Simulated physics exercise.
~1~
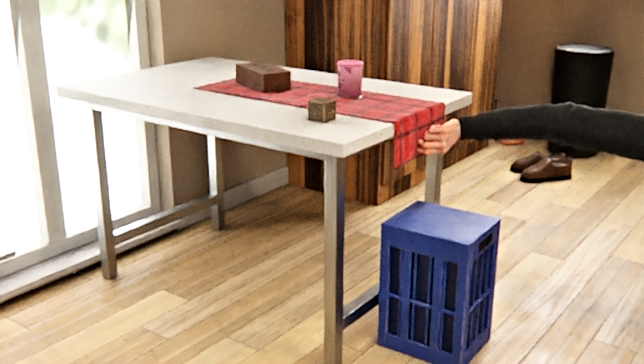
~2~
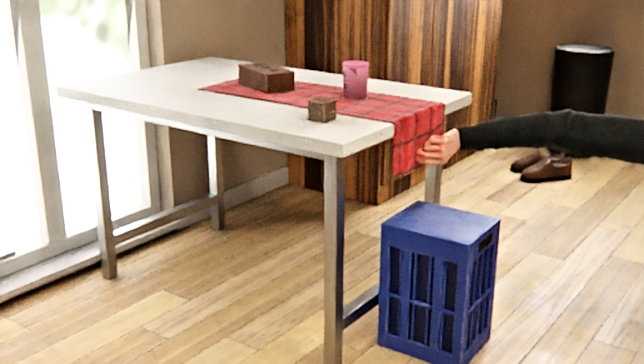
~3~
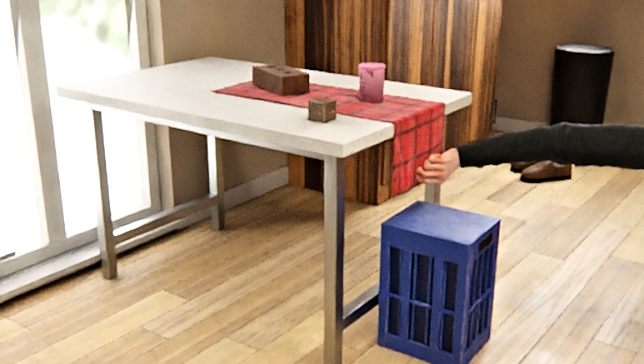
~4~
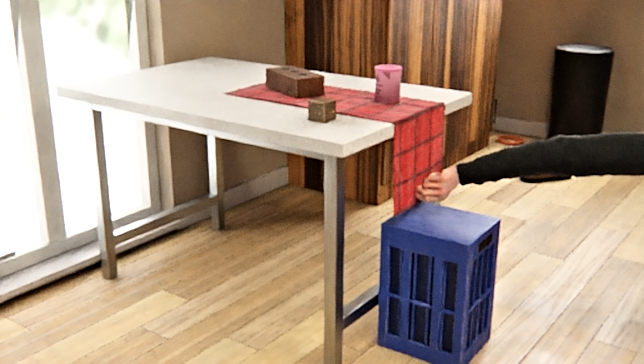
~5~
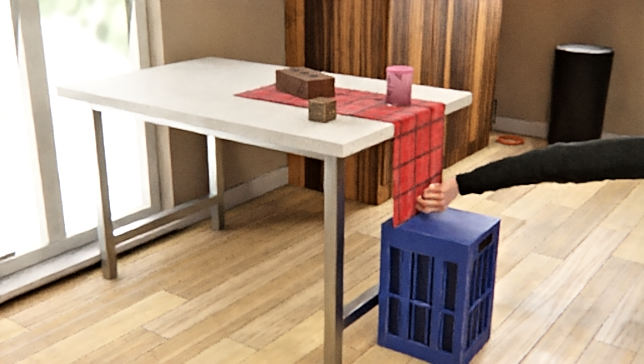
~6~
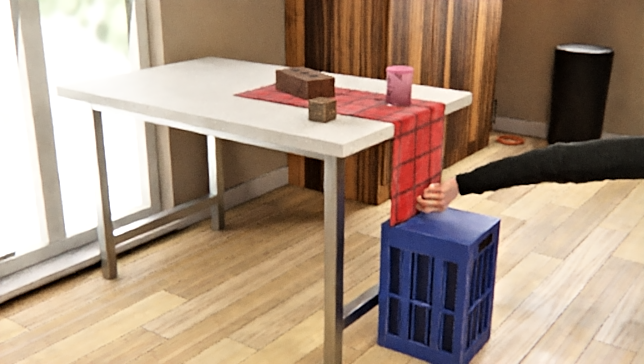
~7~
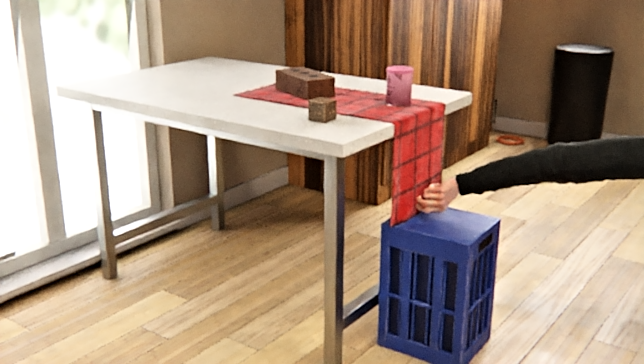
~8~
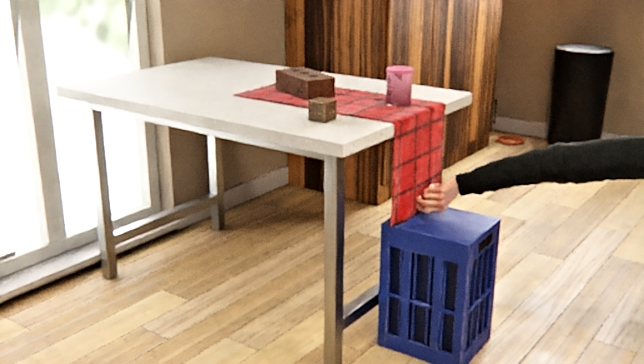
In a bright room with a wooden floor, seen from slightly above, a pale-topped desk stands beside a glass door at the left. A red tablecloth lies across it, with a brown brick and a pink tin on the cloth, a small dark block nearer the front, and a blue crate below the right end. A dark-sleeved arm reaching from the right grips the hanging end and draws it downward, carrying the brick and tin to the right while the block stays put. The hem reaches the crate top and everything stops, with the tin upright and all three objects still on the desk.
